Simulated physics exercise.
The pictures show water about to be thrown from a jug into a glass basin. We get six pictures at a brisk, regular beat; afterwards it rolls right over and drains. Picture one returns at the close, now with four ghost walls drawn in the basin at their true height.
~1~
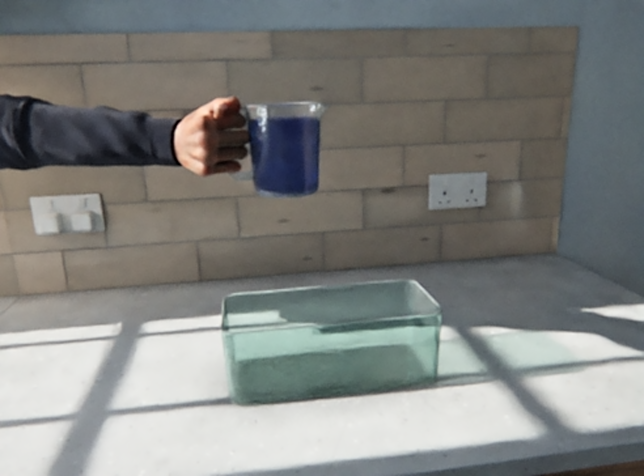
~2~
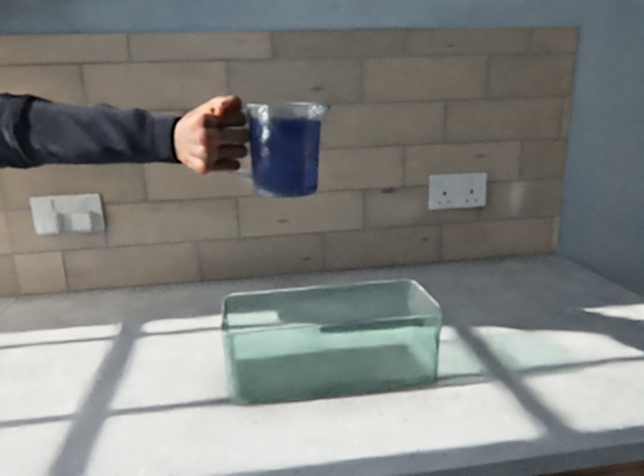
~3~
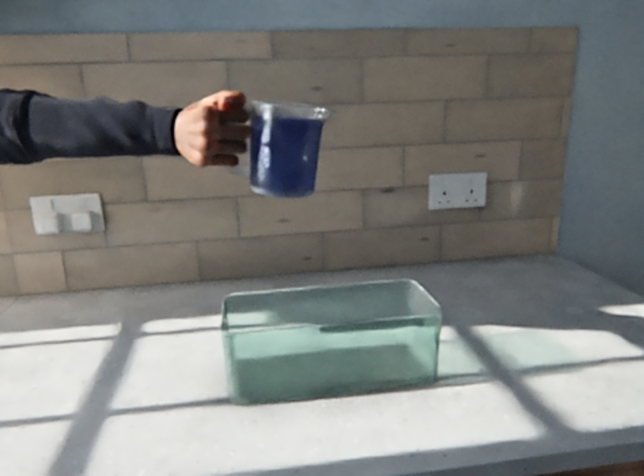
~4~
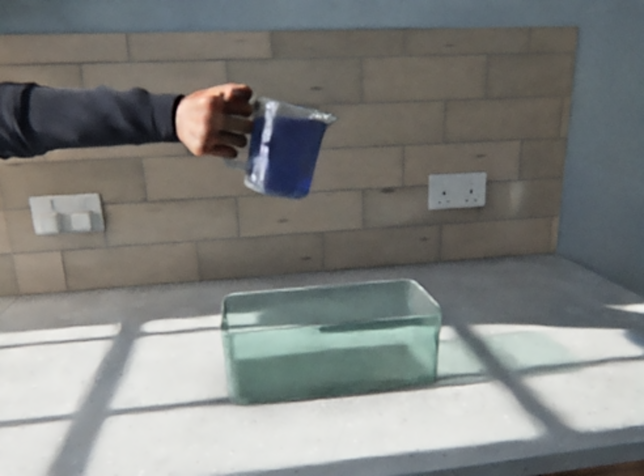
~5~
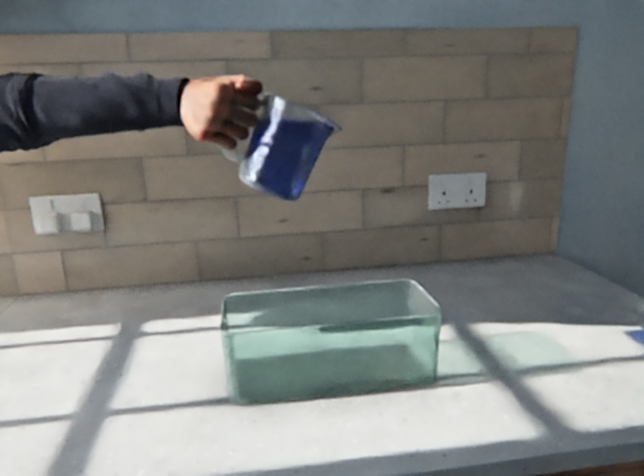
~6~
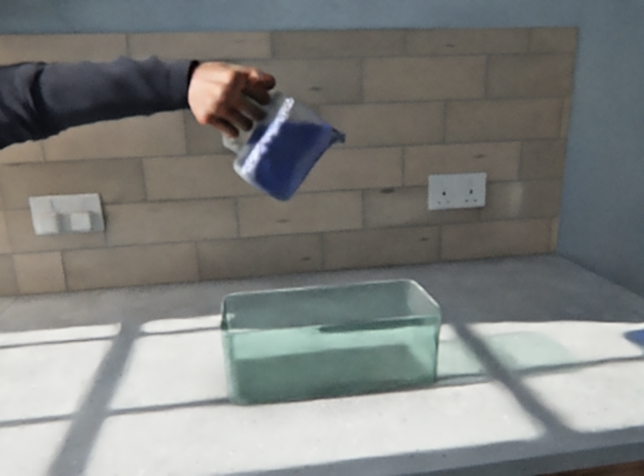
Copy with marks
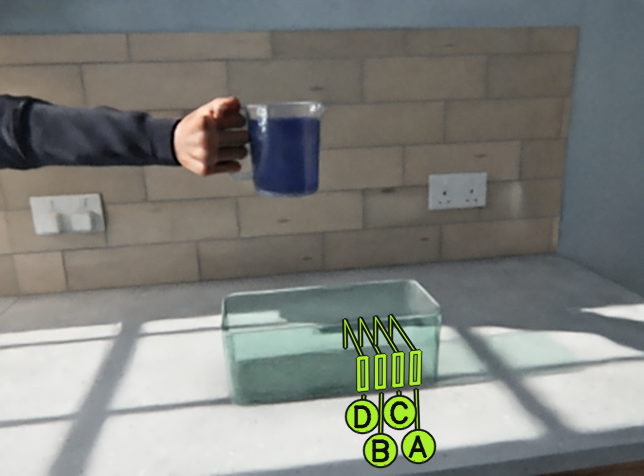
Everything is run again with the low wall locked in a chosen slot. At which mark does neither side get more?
I would pick position C.
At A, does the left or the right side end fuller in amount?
More ends on the left.
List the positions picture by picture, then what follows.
In the first frame, upright, lip at (329, 105); basin from (230, 402) to (436, 379); nothing has left yet.
In the second frame, upright, lip at (330, 107); nothing has left yet.
In the third frame, tipped about 7°, lip at (333, 111); nothing has left yet.
In the fourth frame, tipped about 14°, lip at (337, 118); nothing has left yet.
In the fifth frame, tipped about 25°, lip at (342, 128); nothing has left yet.
In the sixth frame, tipped about 37°, lip at (344, 141); water is over the lip, down to (344, 141).
In lime, A at (416, 389); B at (381, 393); C at (398, 391); D at (363, 395).
With A, about 77 % ends left of the wall and 17 % right of it; 6 % is lost outside.
With B, about 20 % ends left of the wall and 72 % right of it; 8 % is lost outside.
With C, about 53 % ends left of the wall and 41 % right of it; 7 % is lost outside.
With D, about 20 % ends left of the wall and 73 % right of it; 7 % is lost outside.
